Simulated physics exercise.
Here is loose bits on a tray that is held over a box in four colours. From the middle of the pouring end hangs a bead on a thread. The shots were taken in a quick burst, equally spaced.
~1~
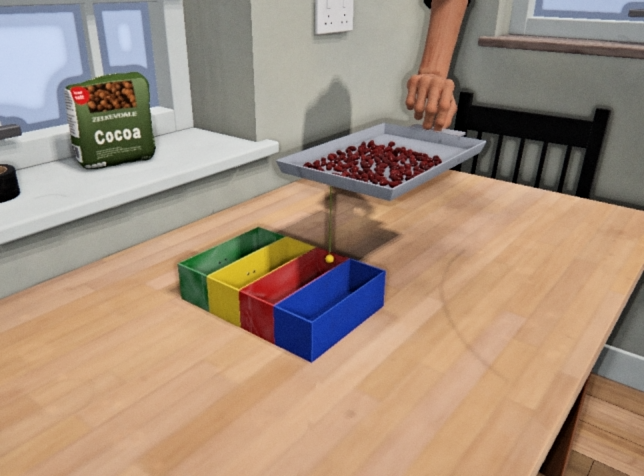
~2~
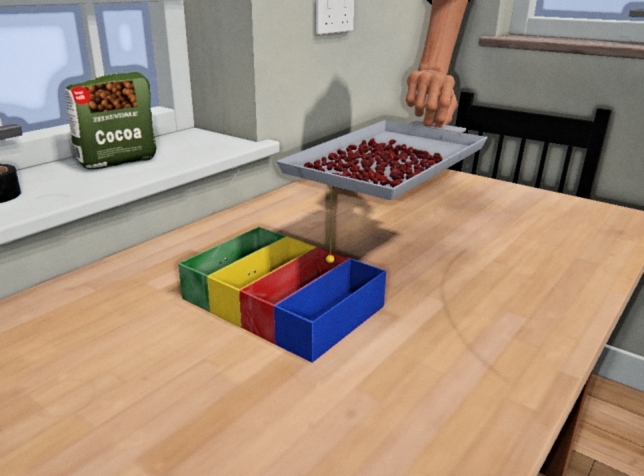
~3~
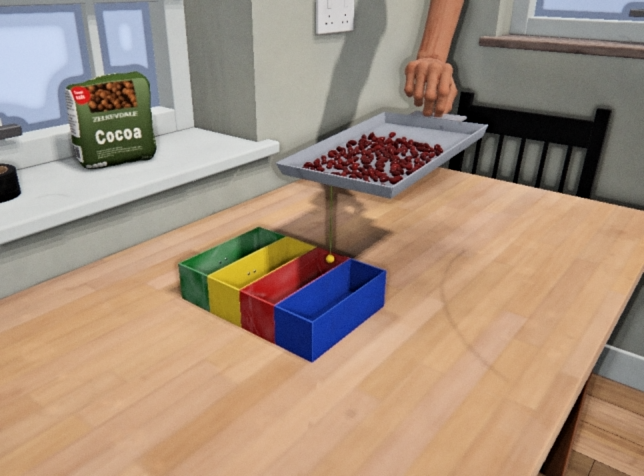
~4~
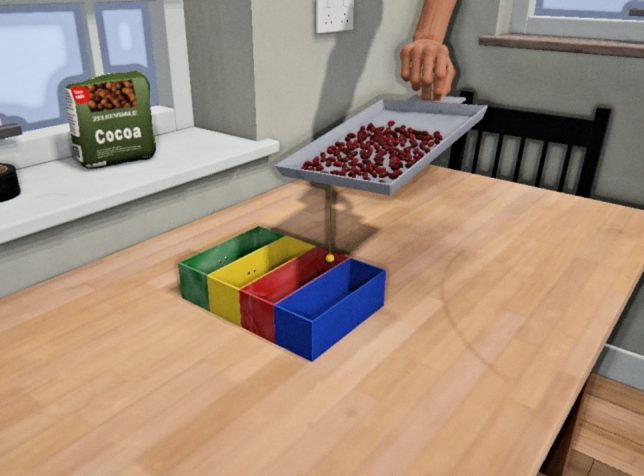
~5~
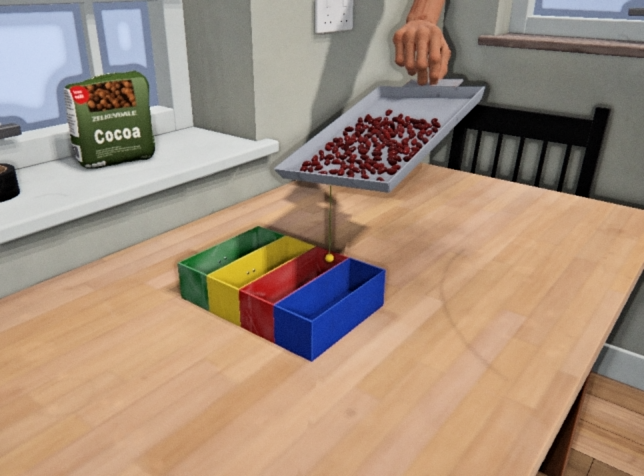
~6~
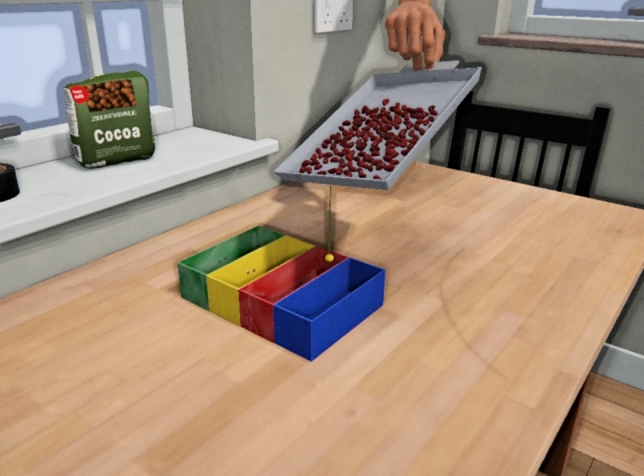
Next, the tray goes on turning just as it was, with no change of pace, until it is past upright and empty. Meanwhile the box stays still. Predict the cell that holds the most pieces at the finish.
I predict the yellow cell.
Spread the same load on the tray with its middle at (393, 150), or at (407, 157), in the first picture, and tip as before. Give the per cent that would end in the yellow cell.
Estimates in order: 70 percent, 60 percent.
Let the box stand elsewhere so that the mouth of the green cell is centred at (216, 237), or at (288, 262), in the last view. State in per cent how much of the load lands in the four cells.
100 %, 60 %.
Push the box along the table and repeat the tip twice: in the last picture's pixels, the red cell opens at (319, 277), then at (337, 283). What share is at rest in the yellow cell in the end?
First placement: Some 50 %; second placement: Some 30 %.
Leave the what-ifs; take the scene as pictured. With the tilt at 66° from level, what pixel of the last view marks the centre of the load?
The middle of the pieces sits at roughly (316, 155).
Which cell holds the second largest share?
The runner-up is the cell in red.
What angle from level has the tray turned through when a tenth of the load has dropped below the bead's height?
Roughly 85 degrees of turn.
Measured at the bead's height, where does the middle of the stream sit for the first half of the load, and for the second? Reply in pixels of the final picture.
(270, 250), then (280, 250).
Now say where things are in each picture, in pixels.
In the first frame, corners of the pouring end near (282, 160) and (391, 187), level; middle of the load near (380, 164), kidney beans; bead on its thread near (330, 259); green cell near (194, 284); yellow cell near (224, 298); red cell near (257, 313); blue cell near (293, 330).
In the second frame, corners of the pouring end near (282, 161) and (391, 187), level; middle of the load near (381, 163).
In the third frame, corners of the pouring end near (282, 162) and (391, 185), tipped barely, lowest at the left corner; middle of the load near (381, 158).
In the fourth frame, corners of the pouring end near (281, 164) and (389, 182), tipped a little, lowest at the left corner; middle of the load near (380, 151).
In the fifth frame, corners of the pouring end near (279, 167) and (387, 180), tipped clearly, lowest at the left corner; middle of the load near (377, 144).
In the sixth frame, corners of the pouring end near (279, 169) and (385, 178), tipped clearly, lowest at the left corner; middle of the load near (374, 138); green cell near (194, 283); yellow cell near (224, 297); red cell near (257, 312); blue cell near (293, 329).
Shortly afterwards, tray tipped steeply; all but a few on the tray; only a few falling or outside the box.
Next, tray tipped past a quarter turn; near a quarter on the tray; near half in the yellow cell; a little in the red cell; only a few in the green cell; near a quarter falling or outside the box.
Some moments later, tray tipped past a quarter turn; near two thirds in the yellow cell; near a quarter in the red cell; only a few in the blue cell; only a few in the green cell.
In the end, tray tipped past a quarter turn; near two thirds in the yellow cell; near a quarter in the red cell; only a few in the blue cell; only a few in the green cell.
